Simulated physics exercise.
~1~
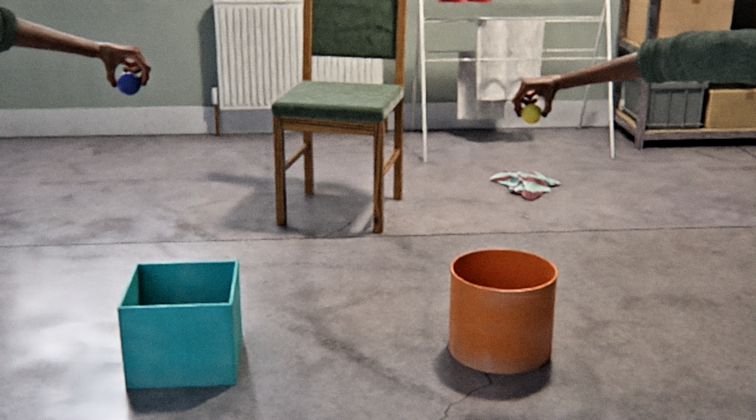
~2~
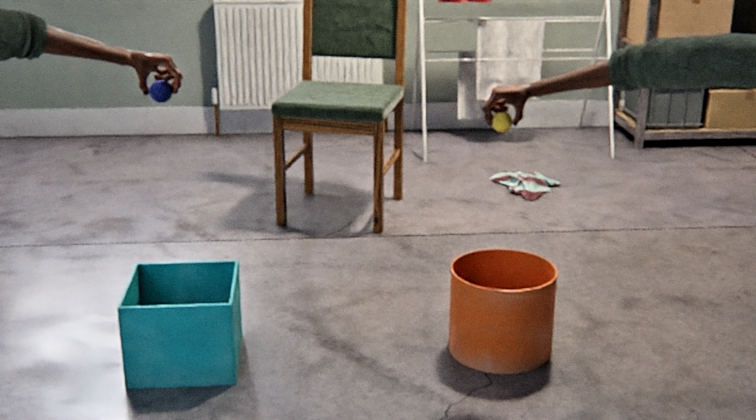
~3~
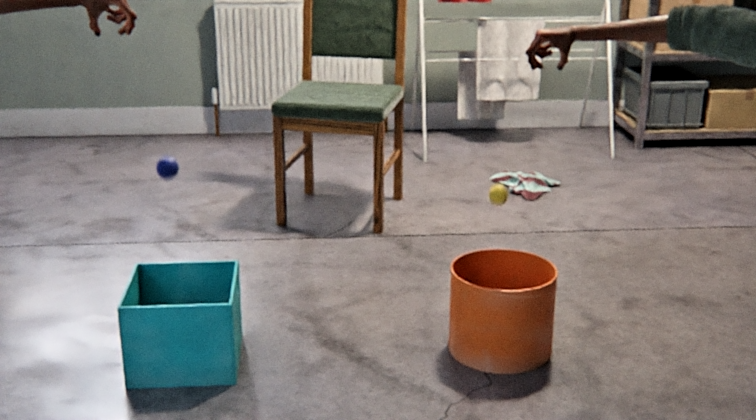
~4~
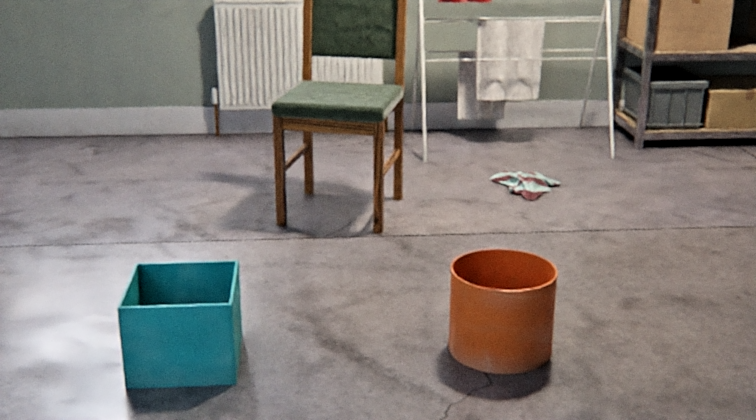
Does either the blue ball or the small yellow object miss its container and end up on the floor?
No, neither one misses. The blue ball drops into the teal box and the yellow object drops into the orange bin.
